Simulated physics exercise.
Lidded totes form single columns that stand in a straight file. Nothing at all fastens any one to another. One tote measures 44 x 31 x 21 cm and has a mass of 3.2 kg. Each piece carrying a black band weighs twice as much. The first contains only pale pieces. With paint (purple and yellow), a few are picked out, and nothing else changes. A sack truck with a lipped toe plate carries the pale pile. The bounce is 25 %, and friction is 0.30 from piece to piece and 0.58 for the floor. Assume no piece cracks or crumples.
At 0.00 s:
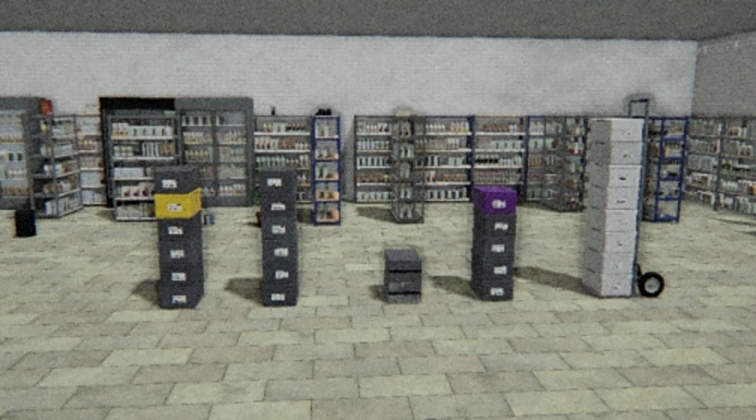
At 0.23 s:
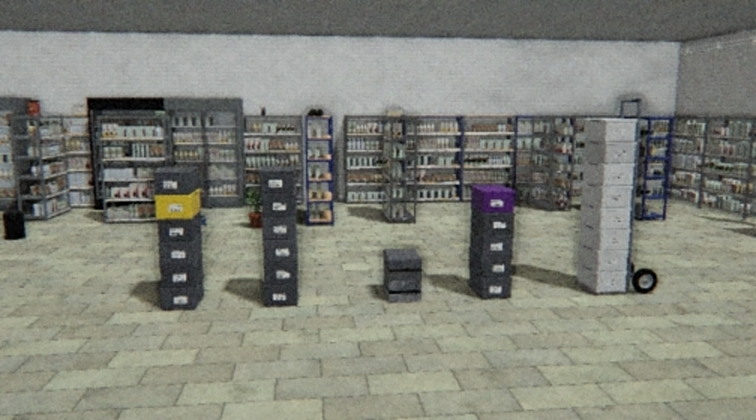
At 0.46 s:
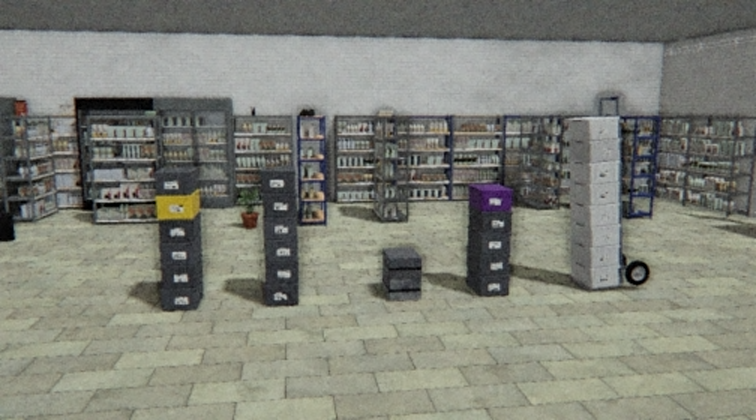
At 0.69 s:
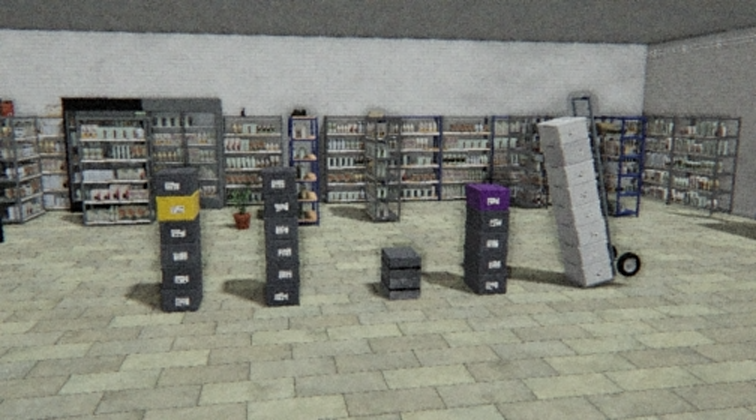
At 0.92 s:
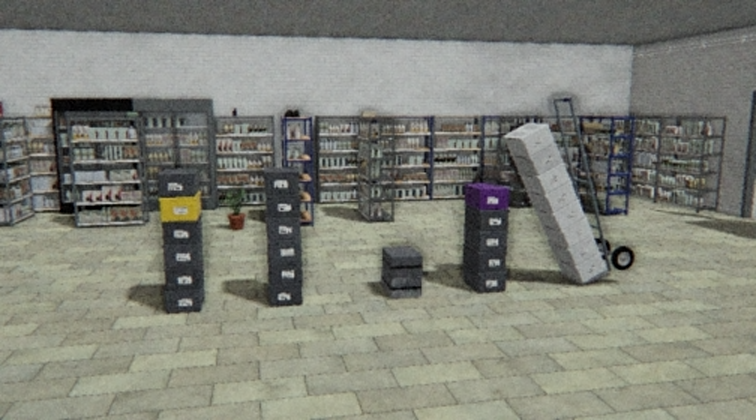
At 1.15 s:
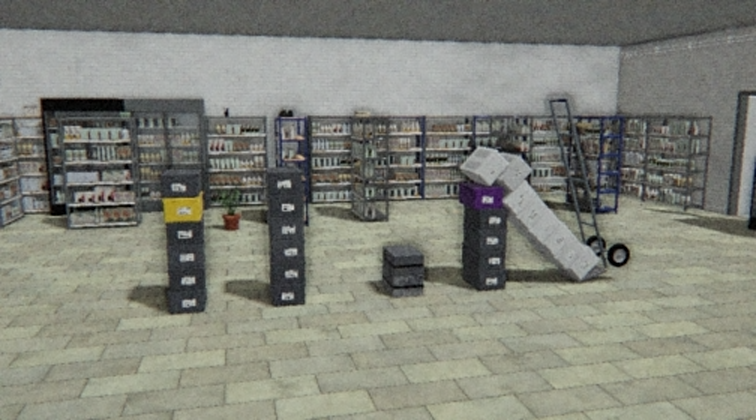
In this clip, a hand truck at the right tilts forward, and its tall stack of pale boxes leans left until the upper boxes meet the neighbouring dark stack with a purple box on top, nudging it slightly.
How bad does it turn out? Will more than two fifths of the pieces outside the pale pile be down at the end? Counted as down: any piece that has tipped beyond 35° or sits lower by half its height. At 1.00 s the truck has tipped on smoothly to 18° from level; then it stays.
No.
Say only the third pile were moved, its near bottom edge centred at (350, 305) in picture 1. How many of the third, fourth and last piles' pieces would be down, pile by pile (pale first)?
You'd end with the third pile at 0, the fourth at 0 and the last at 0 down.
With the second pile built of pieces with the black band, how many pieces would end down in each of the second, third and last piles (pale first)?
In that case second 4, third 1, last 0.
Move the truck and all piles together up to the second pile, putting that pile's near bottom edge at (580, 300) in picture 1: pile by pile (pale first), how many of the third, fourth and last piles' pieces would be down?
Pile by pile, third 1, fourth 0, last 0.
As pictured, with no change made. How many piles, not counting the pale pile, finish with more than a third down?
Tally: 1.
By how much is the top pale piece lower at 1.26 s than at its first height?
Some 30 centimetres.
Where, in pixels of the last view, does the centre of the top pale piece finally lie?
End position: Near (313, 269) px.
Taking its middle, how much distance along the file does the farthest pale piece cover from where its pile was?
It ends around 290 cm away.
After 1.26 s, 8 of the pale pile down; none of the 19 other totes down, 4 disturbed; purple tote 4° from how it stood.
After 1.50 s, 8 of the pale pile down; none of the 19 other totes down, 5 disturbed; purple tote 15° from how it stood.
After 1.94 s, 8 of the pale pile down; 4 of the 19 other totes down; purple tote on its side.
In the end (2.9 s), 8 of the pale pile down; 4 of the 19 other totes down; purple tote upside down; yellow tote unmoved. That is 21 per cent. From the last view, middles, purple tote near (347, 281), yellow tote near (184, 206).
